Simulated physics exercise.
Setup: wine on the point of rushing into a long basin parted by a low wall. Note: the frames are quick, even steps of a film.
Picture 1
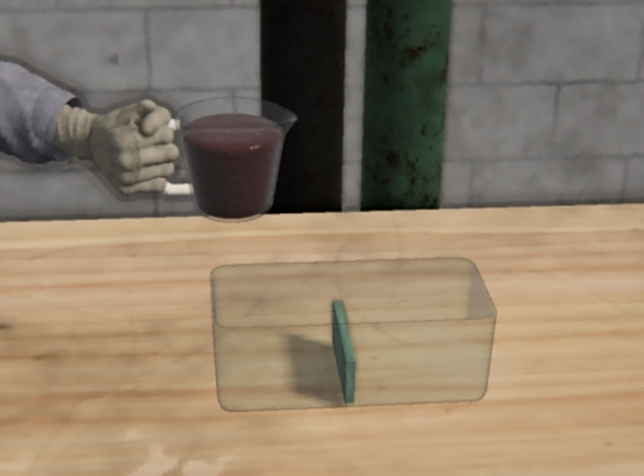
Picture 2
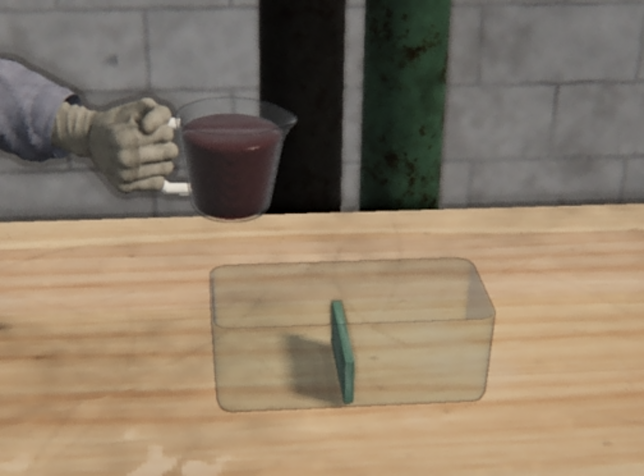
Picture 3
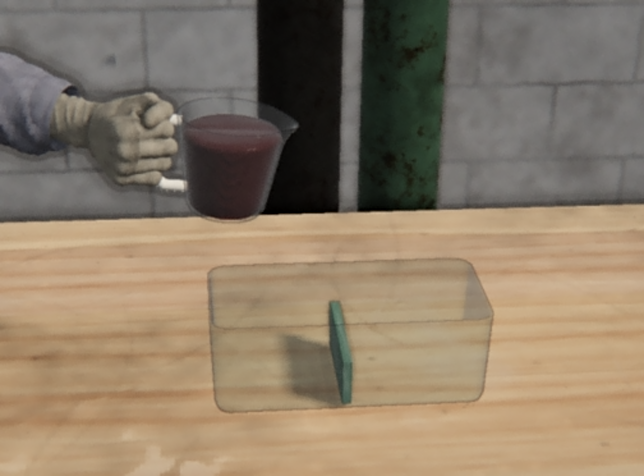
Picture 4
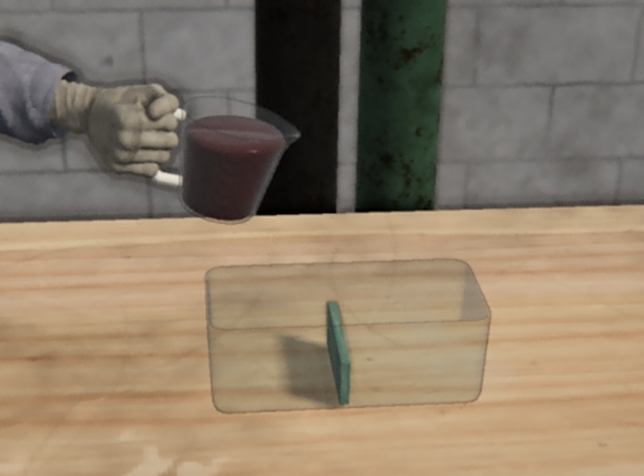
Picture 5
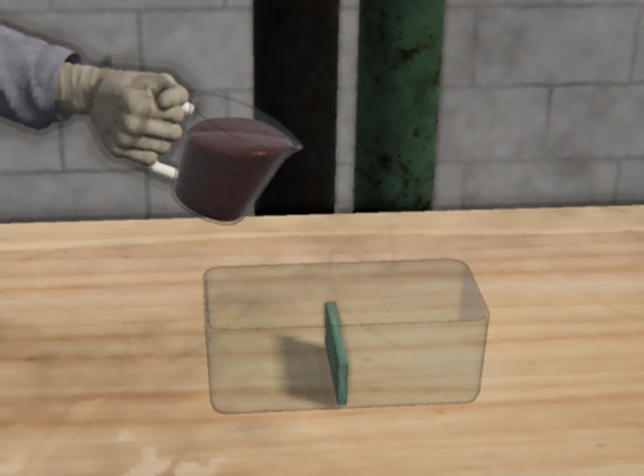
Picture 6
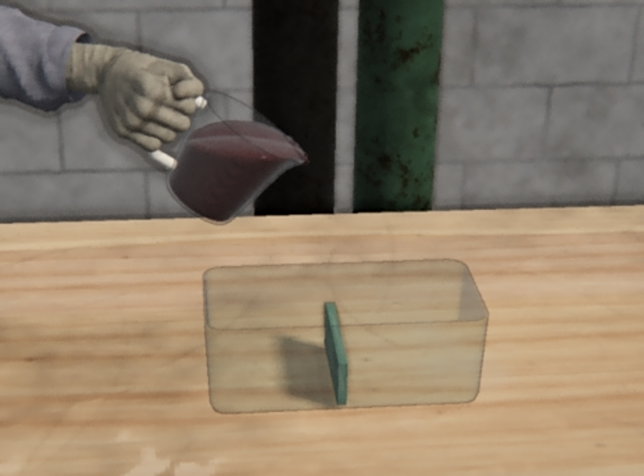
On a wooden table before a grey block wall, a gloved hand holds a clear jug of dark red liquid upright, above and left of a long transparent basin with a low green divider. The hand gradually tilts the jug rightward, and the liquid shifts up to its lip.
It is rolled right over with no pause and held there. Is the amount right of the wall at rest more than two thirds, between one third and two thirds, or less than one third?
It is between one third and two thirds.
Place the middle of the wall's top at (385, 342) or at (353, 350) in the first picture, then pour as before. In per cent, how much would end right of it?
Note - case one near 5 %, case two near 40 %.
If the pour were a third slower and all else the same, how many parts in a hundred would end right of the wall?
About 60 per cent.
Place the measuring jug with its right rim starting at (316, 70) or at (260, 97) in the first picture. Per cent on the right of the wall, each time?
Close to 80 % for the first start and close to 10 % for the second.
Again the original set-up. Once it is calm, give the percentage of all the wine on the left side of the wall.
It is close to 55 per cent.
A moment on, the measuring jug is tipped right over and 40 per cent is still to pour, 1 is left of the wall and 24 right of it.
Next, the measuring jug is tipped right over and 4 per cent is still to pour, 44 is left of the wall and 42 right of it.
Then the measuring jug is tipped right over and 0 per cent is still to pour, 53 is left of the wall and 42 right of it.
Later the measuring jug is tipped right over and 0 per cent is still to pour, 54 is left of the wall and 42 right of it.
At rest 54 per cent lies left of the wall, 42 right of it and 3 outside.
